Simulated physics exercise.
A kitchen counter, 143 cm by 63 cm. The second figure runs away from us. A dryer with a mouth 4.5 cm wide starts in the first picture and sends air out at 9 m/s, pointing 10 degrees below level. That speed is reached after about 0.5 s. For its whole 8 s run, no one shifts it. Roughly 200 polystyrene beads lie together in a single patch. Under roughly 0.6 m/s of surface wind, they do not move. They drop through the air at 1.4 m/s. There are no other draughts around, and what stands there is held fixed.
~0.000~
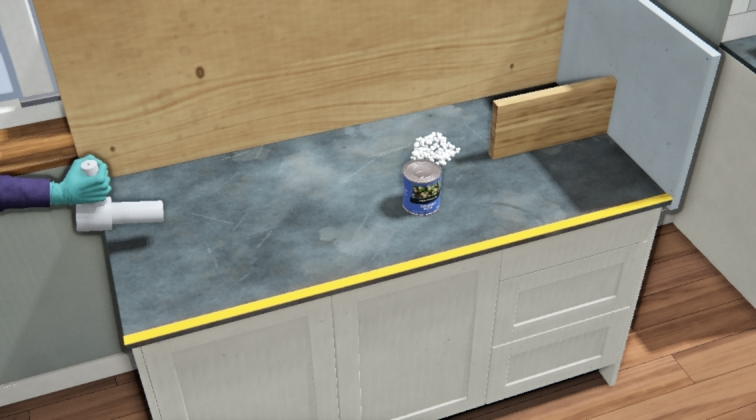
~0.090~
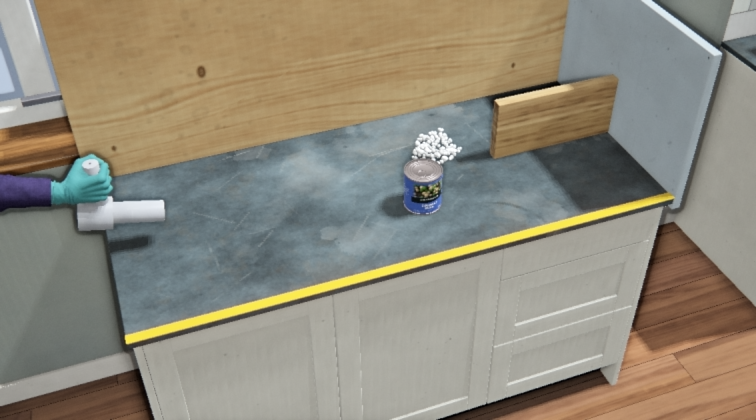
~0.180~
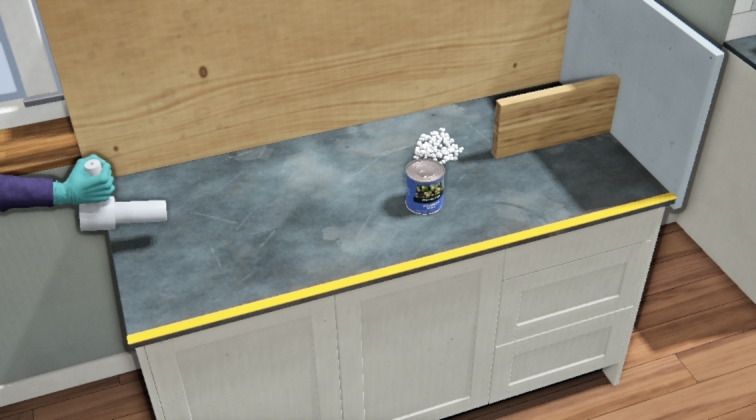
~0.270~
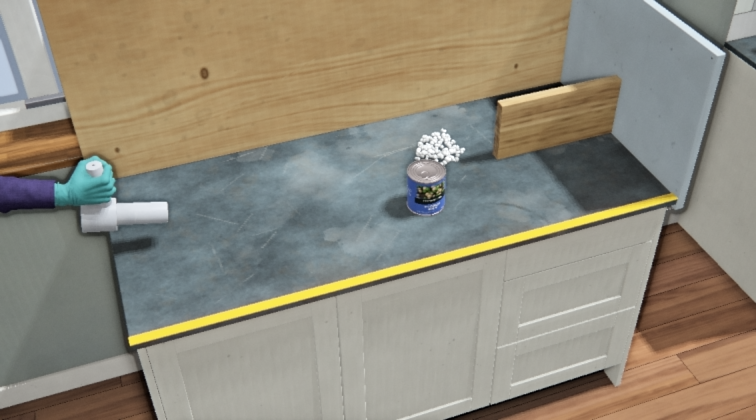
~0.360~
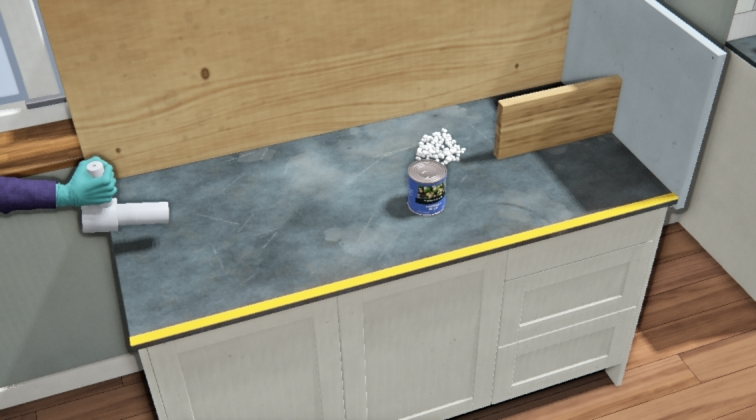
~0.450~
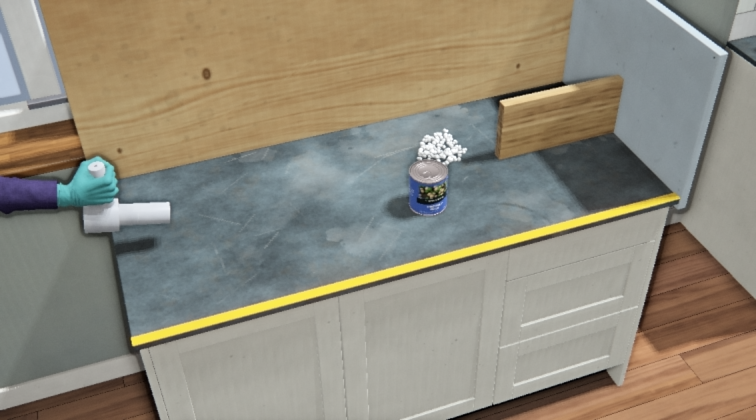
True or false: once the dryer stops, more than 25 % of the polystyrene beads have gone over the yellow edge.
False.
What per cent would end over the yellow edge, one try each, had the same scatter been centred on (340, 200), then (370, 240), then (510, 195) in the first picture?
Try by try: About 30 per cent, 100 per cent and 60 per cent.
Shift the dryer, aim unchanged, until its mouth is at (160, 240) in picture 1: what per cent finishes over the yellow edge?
In that case roughly 0 percent.
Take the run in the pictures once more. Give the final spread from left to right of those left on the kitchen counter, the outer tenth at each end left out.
10 cm, give or take.
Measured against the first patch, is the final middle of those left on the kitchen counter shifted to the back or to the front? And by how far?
To the far end, near enough 20 cm.
After 1.6 s the count stands so, 0 % are over the yellow edge; the middle of those still in play is near (562, 86).
After 2.6 s the count stands so, 0 % are over the yellow edge; the middle of those still in play is near (558, 85).
After 4.4 s the count stands so, 0 % are over the yellow edge; the middle of those still in play is near (558, 85).
After 8.0 s, at the end, 0 % are over the yellow edge; the middle of those still in play is near (557, 85).
